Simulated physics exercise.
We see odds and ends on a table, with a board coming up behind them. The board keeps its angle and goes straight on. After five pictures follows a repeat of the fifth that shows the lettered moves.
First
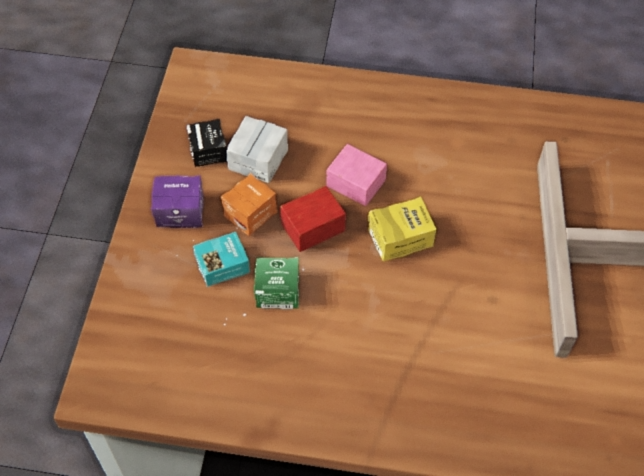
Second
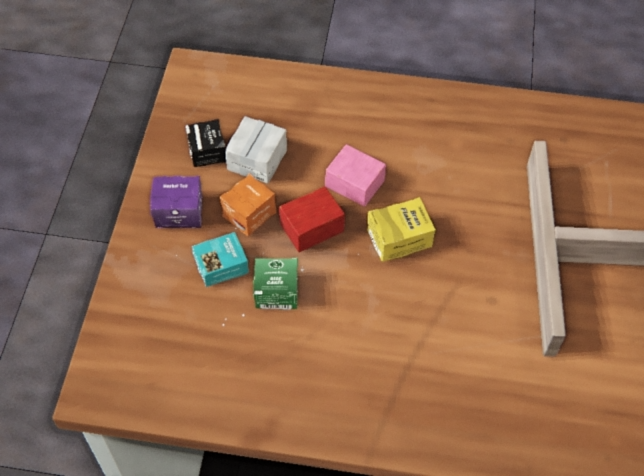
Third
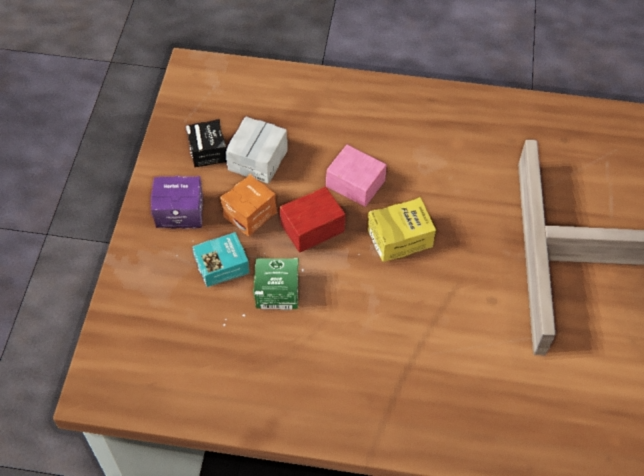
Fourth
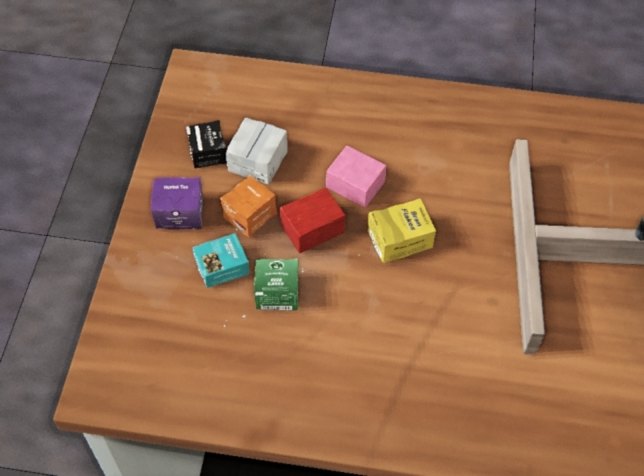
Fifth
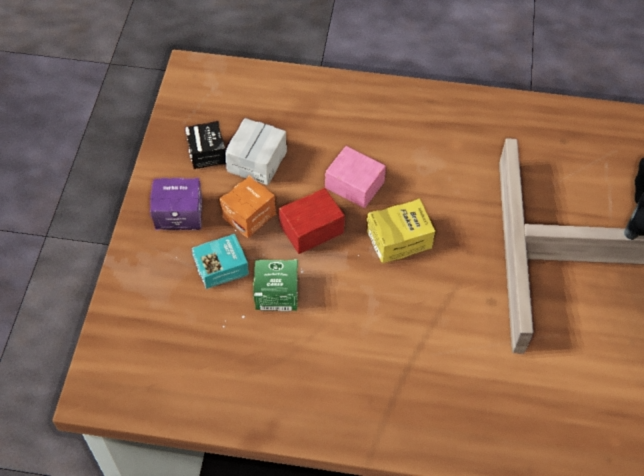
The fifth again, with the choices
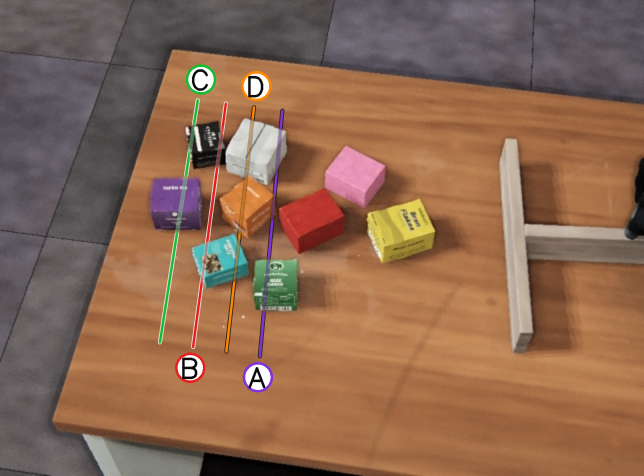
On a wooden table above a grey tiled floor, nine small coloured boxes sit loosely grouped on the left, all staying still. From the right, a T-shaped wooden board slides slowly leftward a short way, and a dark object comes into view at the right edge, over its handle.
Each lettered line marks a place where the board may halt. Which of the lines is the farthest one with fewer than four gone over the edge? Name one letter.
Line B.
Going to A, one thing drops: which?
It is the purple packet.
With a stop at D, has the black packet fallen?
By then, no.
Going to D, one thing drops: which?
It is the purple packet.
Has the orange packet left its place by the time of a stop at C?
Yes.
On the marked copy, A at (272, 223); B at (211, 215); C at (180, 211); D at (241, 219).
With B. Early on, board (407, 215); red block (308, 220); yellow packet (368, 222).
Further on, board (298, 201); purple packet (134, 201); black packet (187, 135).
At the end, board (213, 190); purple packet over the edge; black packet (158, 111); one fallen.
As for the rest, A is within the limit but short; C drops four; D is within the limit but short.
